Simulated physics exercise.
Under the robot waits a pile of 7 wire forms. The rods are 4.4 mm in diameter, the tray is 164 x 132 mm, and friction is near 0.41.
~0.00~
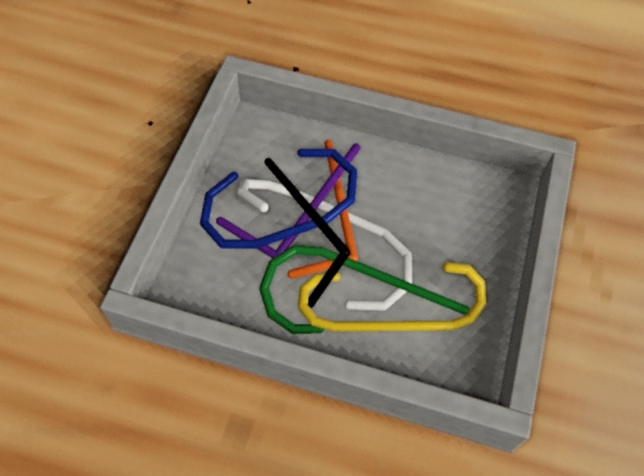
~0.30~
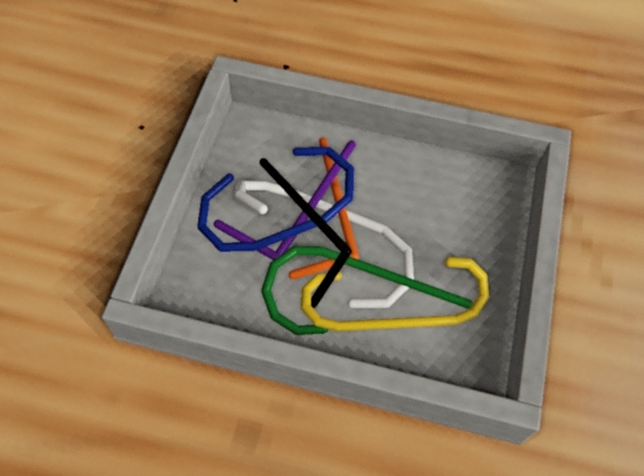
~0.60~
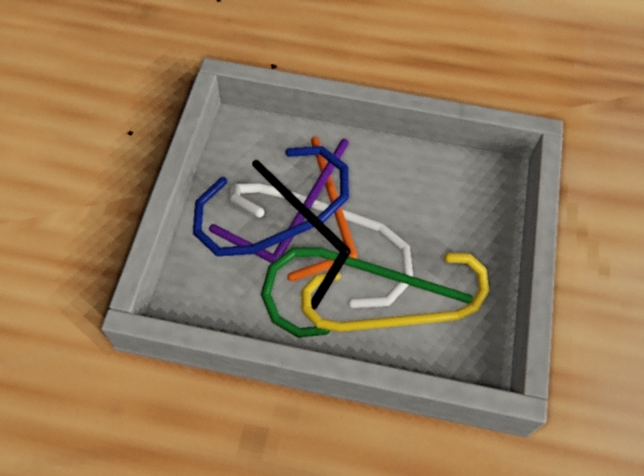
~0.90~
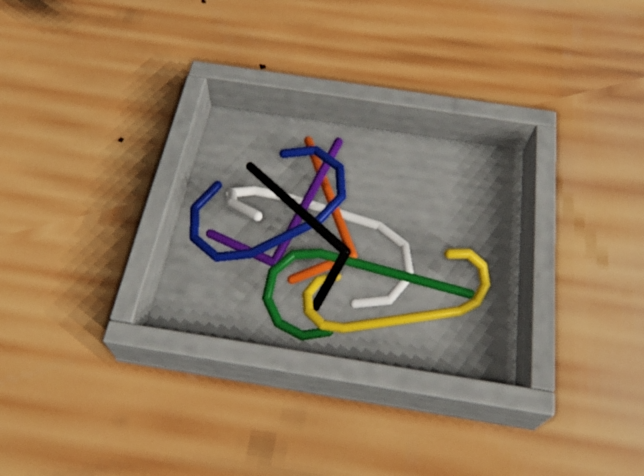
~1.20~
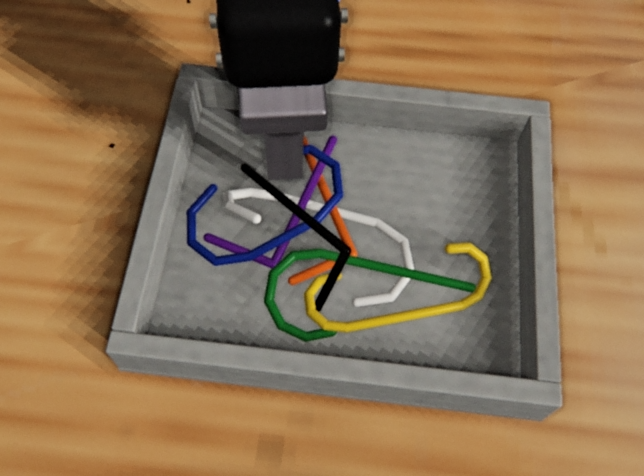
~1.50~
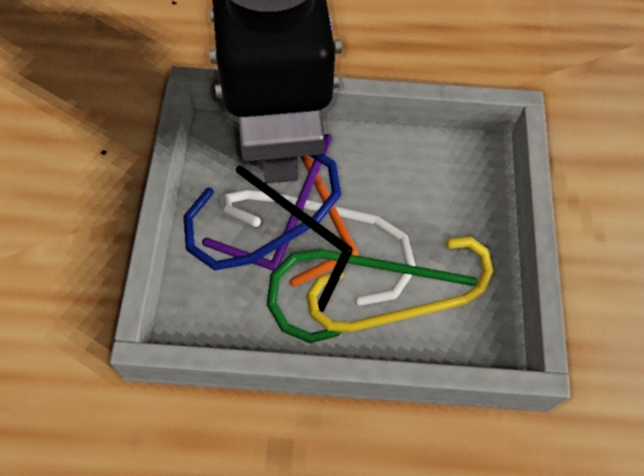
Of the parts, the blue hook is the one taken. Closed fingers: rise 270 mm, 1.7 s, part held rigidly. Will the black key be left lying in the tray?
No, it is lifted out as well.
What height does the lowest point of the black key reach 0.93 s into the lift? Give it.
I'd say close to 150 mm.
After 2.01 s, lowest point more than 20 mm over the tray floor, blue hook 58 mm, black key 46 mm.
After 2.43 s, lowest point more than 20 mm over the tray floor, blue hook 158 mm, black key 147 mm.
After 3.20 s, lowest point more than 20 mm over the tray floor, blue hook 272 mm, black key 260 mm.
At rest, hanging blue hook 272 mm, black key 260 mm; the other 5 are down.
